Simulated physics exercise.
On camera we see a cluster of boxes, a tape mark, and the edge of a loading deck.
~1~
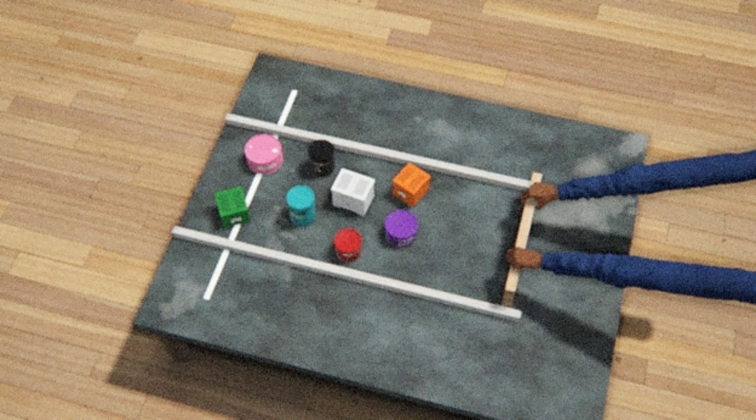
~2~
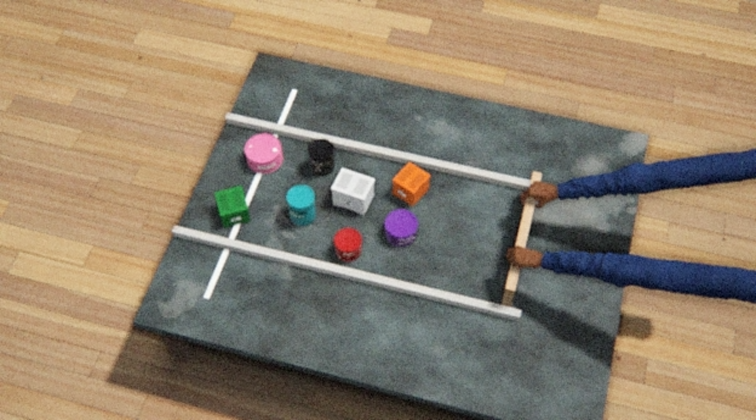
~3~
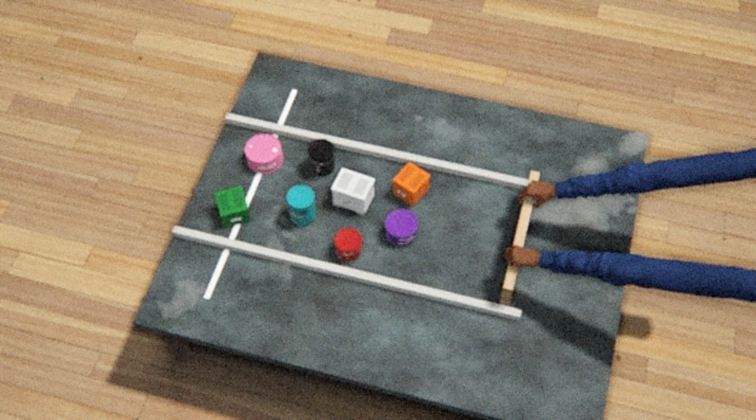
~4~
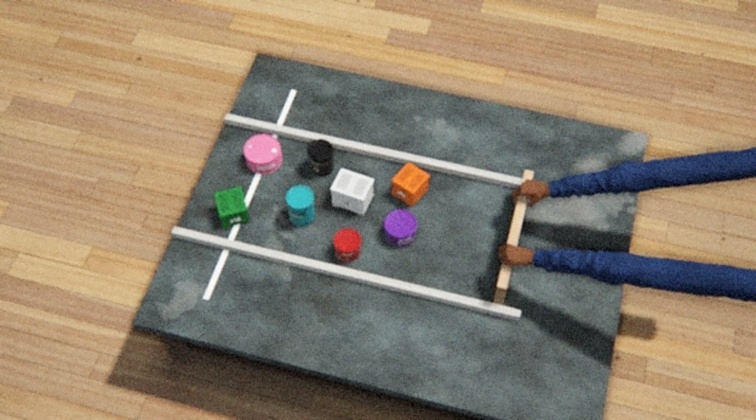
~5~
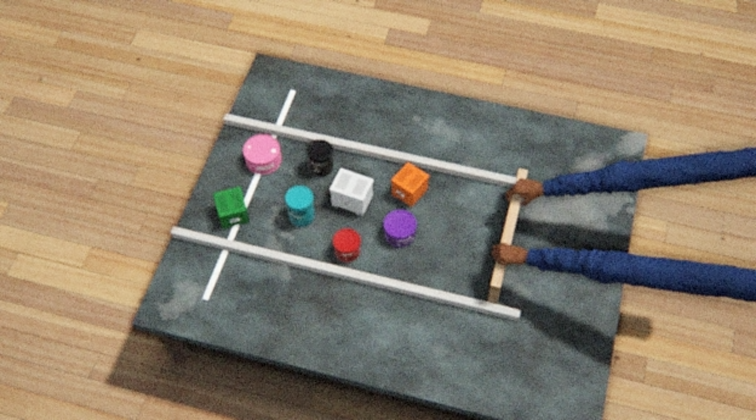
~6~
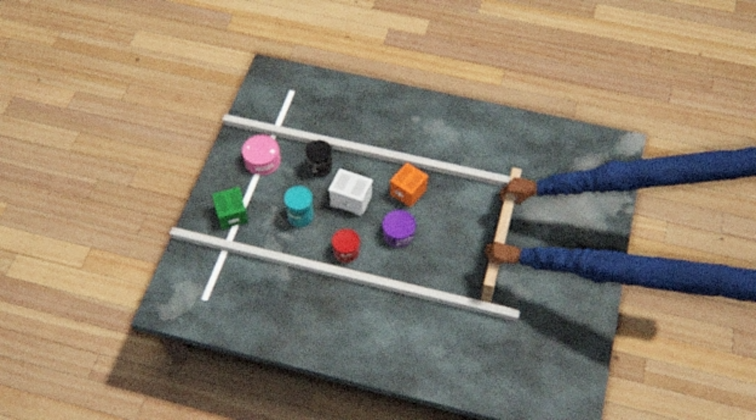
Two blue-sleeved arms reach in from the right over a dark, mottled deck on a wooden floor, seen from above at a slant. They hold a pale plank upright across two white rails, between which sit orange, white and green boxes and purple, red, turquoise, black and pink round containers, the leftmost near a white tape line. The hands slide the plank slightly left, while the containers and view stay practically still.
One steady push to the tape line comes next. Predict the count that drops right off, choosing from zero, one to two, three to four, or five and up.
The count is one to two.
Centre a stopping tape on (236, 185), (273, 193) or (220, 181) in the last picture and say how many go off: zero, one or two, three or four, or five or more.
Going one by one, the answers are 1 or 2, zero and 5 or more.
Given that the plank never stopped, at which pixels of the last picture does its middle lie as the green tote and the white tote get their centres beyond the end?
The middle is at (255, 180) when it's the green tote, and at (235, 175) when it's the white tote.
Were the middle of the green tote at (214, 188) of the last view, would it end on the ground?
Result: It falls away.
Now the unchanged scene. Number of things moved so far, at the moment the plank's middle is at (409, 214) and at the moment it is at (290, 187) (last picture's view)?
The count reaches 2 first and 8 second.
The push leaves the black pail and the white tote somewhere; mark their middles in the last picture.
First object: (229, 138); second object: (218, 169).
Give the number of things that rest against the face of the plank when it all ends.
The count in contact is 3.
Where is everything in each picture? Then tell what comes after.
In the first picture, green tote (233, 208); pink canister (264, 154); turquoise pail (302, 207); plank (522, 240); tape (254, 187).
In the second picture, pink canister (264, 154); orange tote (411, 185).
In the third picture, turquoise pail (302, 206); red pail (348, 245).
In the fourth picture, green tote (232, 208); black pail (321, 158).
In the fifth picture, pink canister (262, 154); purple pail (400, 229).
In the sixth picture, green tote (231, 209); pink canister (261, 155); turquoise pail (300, 207); plank (501, 235); tape (251, 188).
Early on, none off yet; green tote at rest near (231, 209); pink canister at rest near (261, 155); turquoise pail at rest near (300, 207).
A while later, none off yet; green tote at rest near (231, 209); pink canister at rest near (261, 155); turquoise pail travelled about its own width near (283, 206).
Finally, the number that fall off is one or two; lost, pink canister and green tote.
